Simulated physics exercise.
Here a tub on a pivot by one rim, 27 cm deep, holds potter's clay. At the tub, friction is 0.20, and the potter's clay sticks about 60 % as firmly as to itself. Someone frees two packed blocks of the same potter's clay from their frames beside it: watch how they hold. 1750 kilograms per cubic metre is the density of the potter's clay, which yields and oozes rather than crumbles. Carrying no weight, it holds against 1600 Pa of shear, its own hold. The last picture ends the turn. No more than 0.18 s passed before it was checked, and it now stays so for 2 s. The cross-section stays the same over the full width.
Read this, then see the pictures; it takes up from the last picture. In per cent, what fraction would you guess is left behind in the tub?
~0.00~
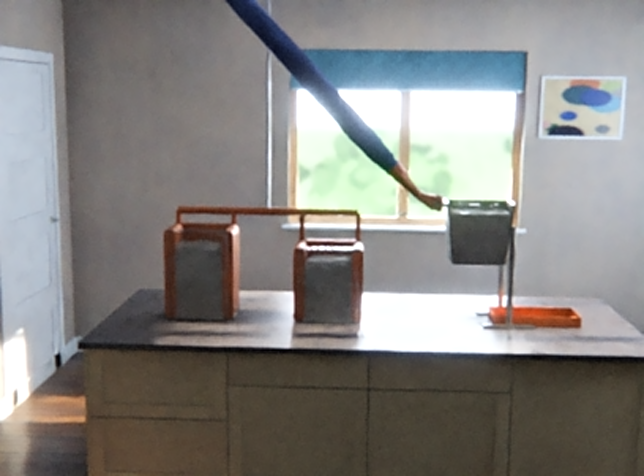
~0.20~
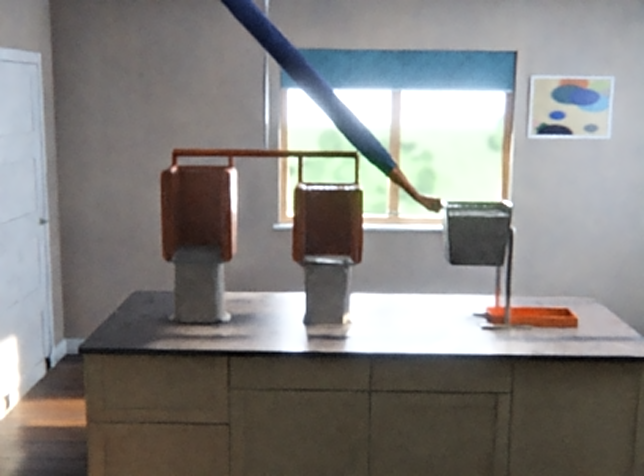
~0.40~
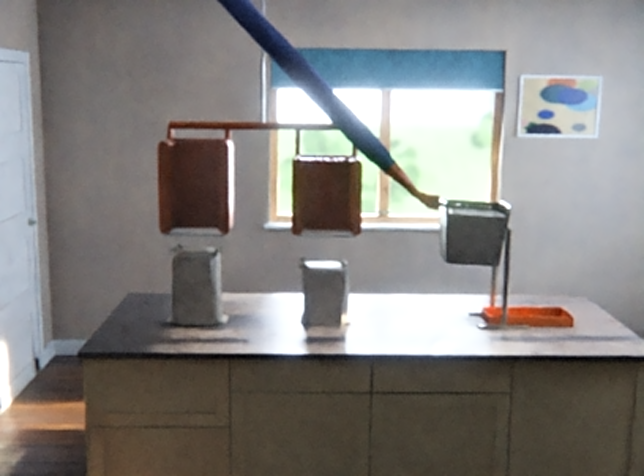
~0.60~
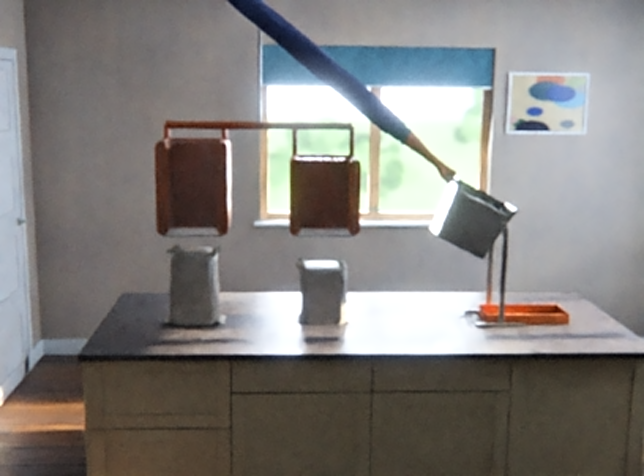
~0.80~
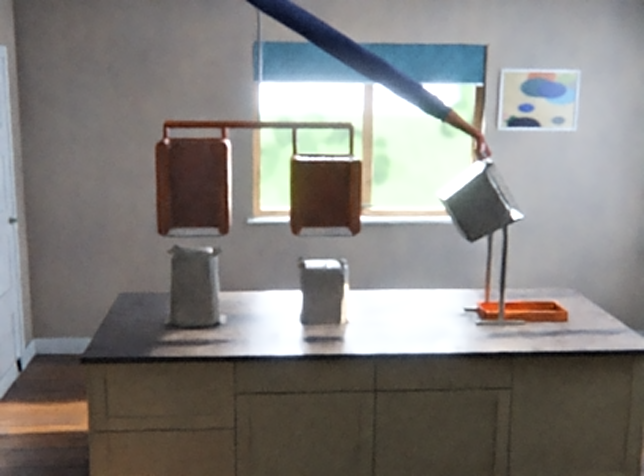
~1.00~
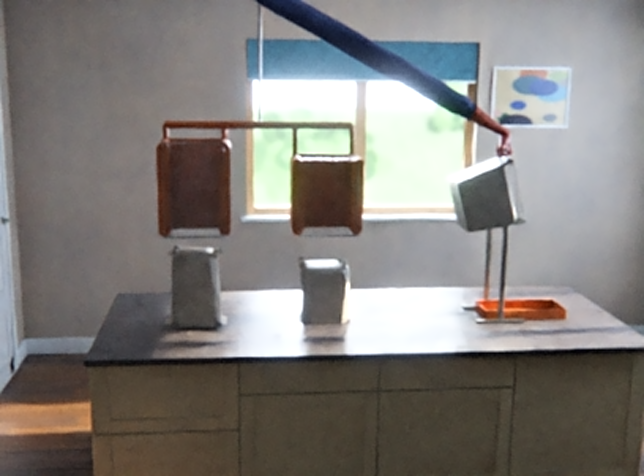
My guess is 100 per cent.
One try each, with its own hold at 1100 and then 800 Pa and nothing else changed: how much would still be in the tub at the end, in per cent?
Roughly 100 % followed by roughly 100 %.
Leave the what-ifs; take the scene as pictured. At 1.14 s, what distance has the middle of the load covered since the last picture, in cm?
0 cm.
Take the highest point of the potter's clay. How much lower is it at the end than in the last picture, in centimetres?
Roughly 0 cm.
By 1.14 s, the tub is at 75 degrees and holds 100 %.
By 1.31 s, the tub is at 75 degrees and holds 100 %.
By 1.48 s, the tub is at 75 degrees and holds 100 %.
By 1.65 s, the tub is at 75 degrees and holds 100 %.
By 3.00 s, at the end, the tub is at 75 degrees and holds 100 %.
